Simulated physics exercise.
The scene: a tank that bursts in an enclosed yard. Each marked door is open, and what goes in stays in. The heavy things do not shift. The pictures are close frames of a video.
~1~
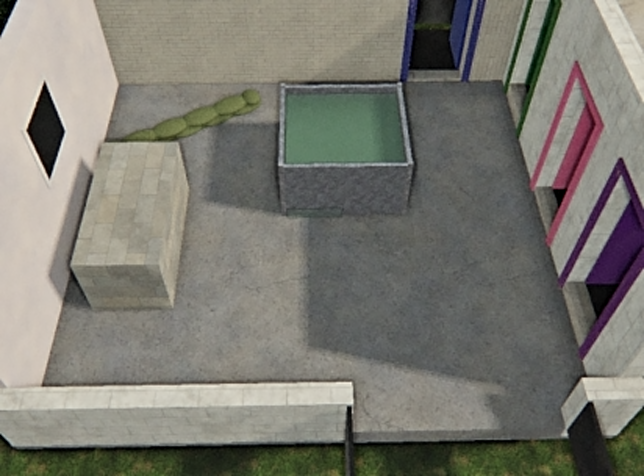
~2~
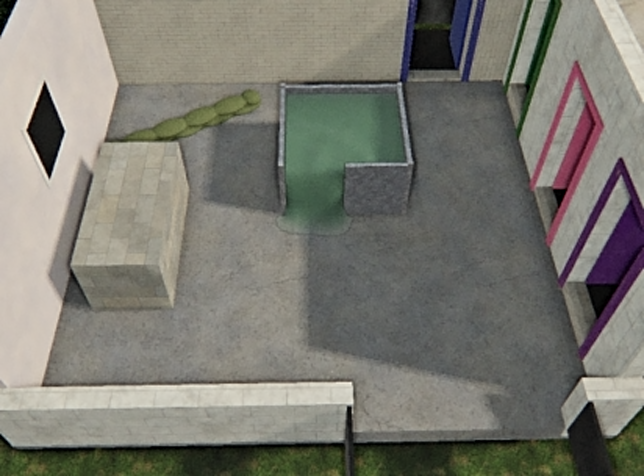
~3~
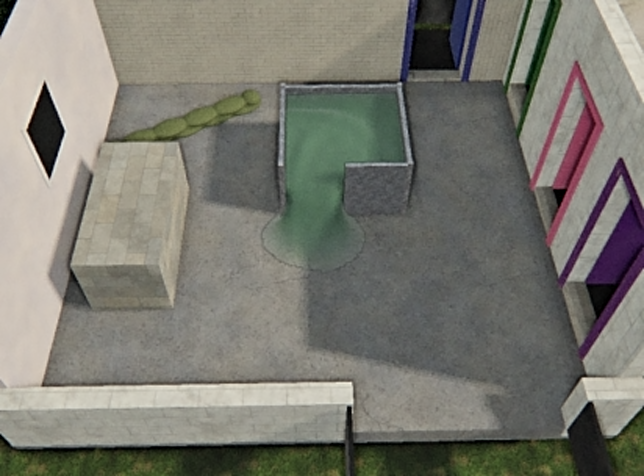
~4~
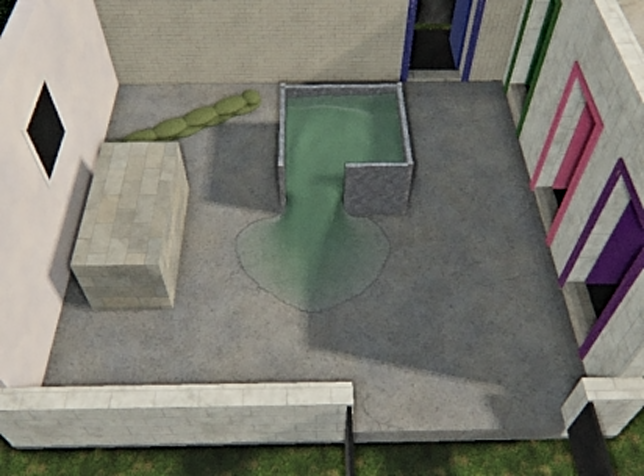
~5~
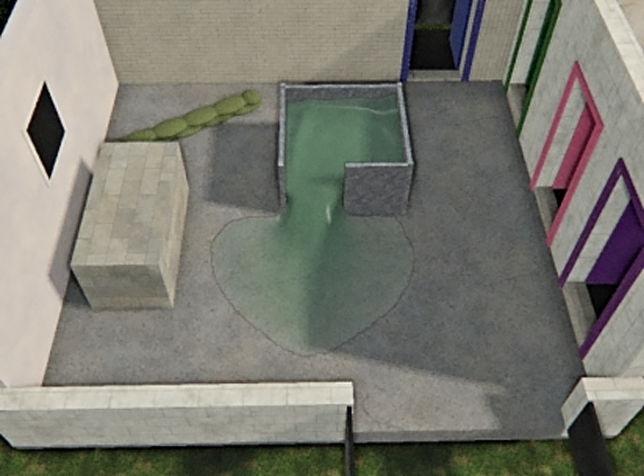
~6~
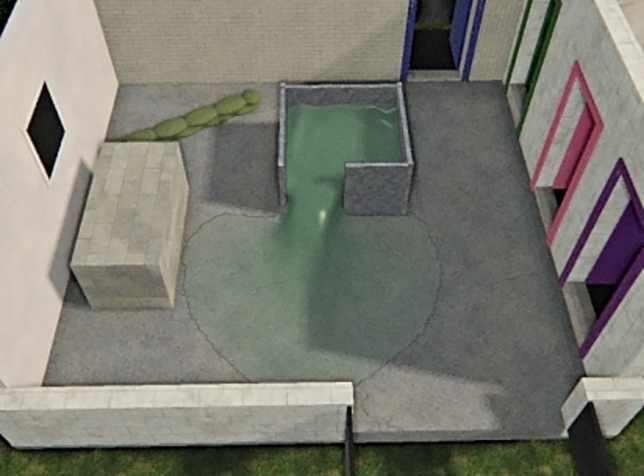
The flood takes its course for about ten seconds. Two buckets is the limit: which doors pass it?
The blue door admits no more than that; the green door admits no more than that; the purple door admits no more than that; the pink door admits no more than that.
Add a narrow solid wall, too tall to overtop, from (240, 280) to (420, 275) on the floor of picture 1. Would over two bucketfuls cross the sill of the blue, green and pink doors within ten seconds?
One by one: The blue door floods; the green door stays under; the pink door takes more.
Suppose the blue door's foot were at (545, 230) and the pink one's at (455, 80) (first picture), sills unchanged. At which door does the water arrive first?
That is the purple one.
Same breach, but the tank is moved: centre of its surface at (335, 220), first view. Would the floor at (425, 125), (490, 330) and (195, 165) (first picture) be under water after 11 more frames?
One after the other: Clear, wet, free of water.
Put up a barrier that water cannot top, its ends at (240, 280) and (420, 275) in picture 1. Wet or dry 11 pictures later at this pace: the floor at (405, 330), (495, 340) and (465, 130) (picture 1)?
In turn: No water, clear, dry.
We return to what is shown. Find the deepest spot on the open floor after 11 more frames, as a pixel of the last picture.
I would point to (35, 416).
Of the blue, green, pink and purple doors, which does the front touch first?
First comes the door marked purple.
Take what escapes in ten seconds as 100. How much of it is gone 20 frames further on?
Some 50 per cent.
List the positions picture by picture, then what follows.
Still water in the water tank at (343, 128), in the first frame.
The front is at (280, 219), out from the gap at (315, 194), in the second frame.
Water pours out at (315, 198) and has run to (334, 264), in the third frame.
The front is at (302, 303), out from the gap at (315, 199), in the fourth frame.
The front is at (292, 346), out from the gap at (315, 199), in the fifth frame.
The front is at a hidden place, out from the gap at (315, 199), in the sixth frame.
A moment on, water covers 35 % of the floor; the blue door not reached, the green door not reached, the purple door not reached, the pink door not reached.
Next, water covers 40 % of the floor; the blue door not reached, the green door not reached, the purple door wet at the sill, nothing in, the pink door not reached.
Then, water covers 45 % of the floor; the blue door not reached, the green door not reached, the purple door wet at the sill, nothing in, the pink door not reached.
Later, water covers 60 % of the floor; the blue door not reached, the green door not reached, the purple door wet at the sill, nothing in, the pink door not reached.
In the end, water covers 85 % of the floor; the blue door wet at the sill, nothing in, the green door not reached, the purple door wet at the sill, nothing in, the pink door wet at the sill, nothing in.
